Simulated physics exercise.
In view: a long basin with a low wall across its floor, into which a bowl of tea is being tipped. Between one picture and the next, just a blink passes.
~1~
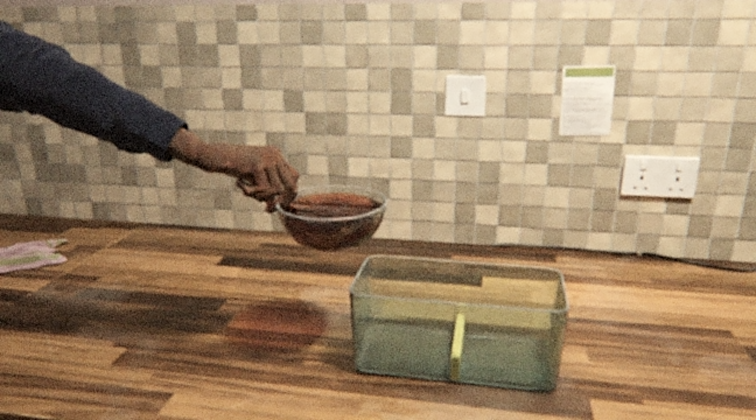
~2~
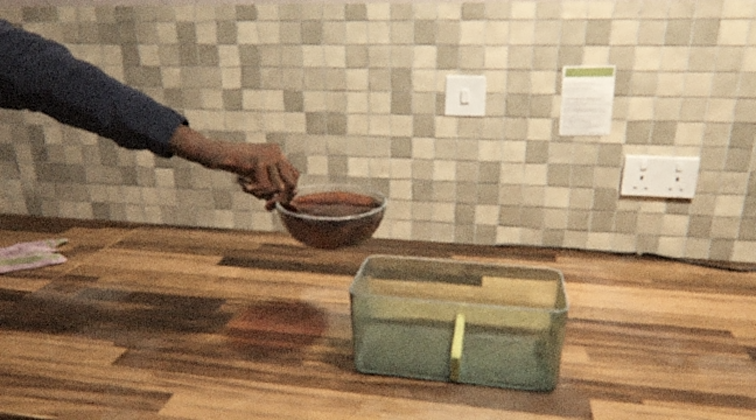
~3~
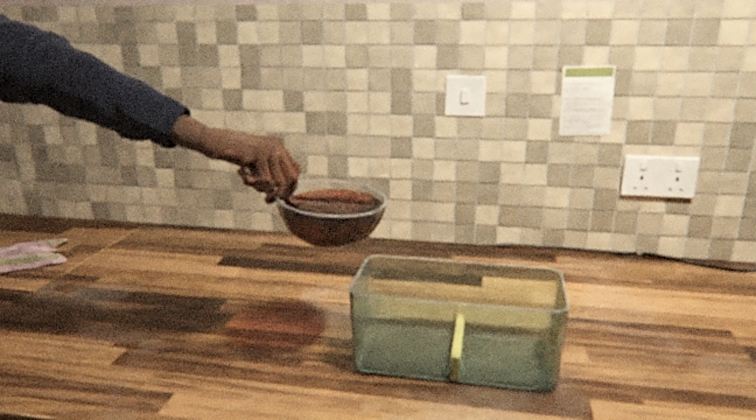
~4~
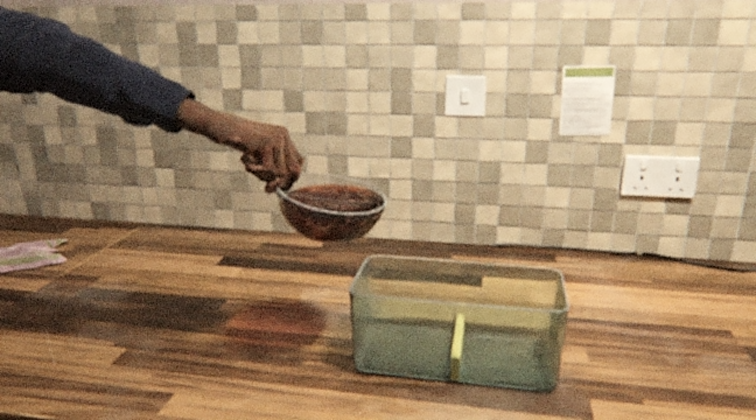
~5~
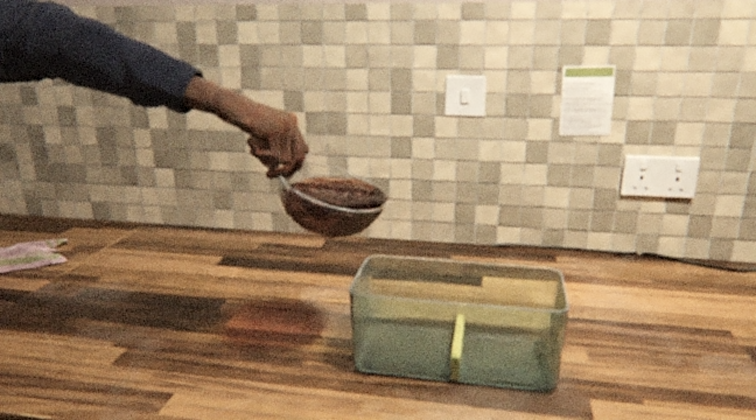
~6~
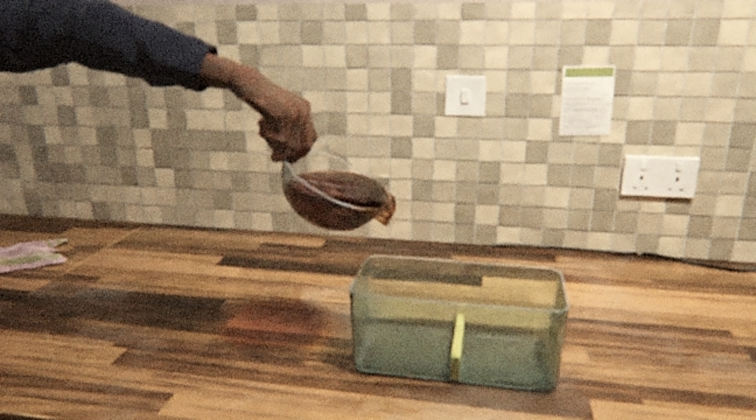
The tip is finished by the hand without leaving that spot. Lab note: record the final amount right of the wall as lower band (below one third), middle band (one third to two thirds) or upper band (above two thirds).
Recorded: Middle band.
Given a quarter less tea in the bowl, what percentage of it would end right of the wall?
About 50 in a hundred.
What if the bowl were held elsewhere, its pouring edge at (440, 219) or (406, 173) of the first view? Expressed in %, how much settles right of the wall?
It comes to 85 % the first time and 75 % the second.
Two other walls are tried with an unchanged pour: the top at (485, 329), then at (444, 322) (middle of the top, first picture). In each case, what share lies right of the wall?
First try: Roughly 5 per cent; second try: 80 per cent.
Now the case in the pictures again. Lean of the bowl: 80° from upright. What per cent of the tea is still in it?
Still holding around 20 %, give or take.
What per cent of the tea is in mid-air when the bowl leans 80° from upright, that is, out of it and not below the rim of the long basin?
Somewhere around 50 per cent of it.
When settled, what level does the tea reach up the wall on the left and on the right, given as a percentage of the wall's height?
About 40 per cent on the left and 70 per cent on the right.
A moment on, the tilt is 80° and 19 per cent is still to pour, 22 is left of the wall and 11 right of it.
Next, the tilt is 99° and 0 per cent is still to pour, 32 is left of the wall and 62 right of it.
Then the tilt is 99° and 0 per cent is still to pour, 40 is left of the wall and 59 right of it.
Later the tilt is 99° and 0 per cent is still to pour, 40 is left of the wall and 59 right of it.
Finally, 40 per cent lies left of the wall, 59 right of it and 1 outside.
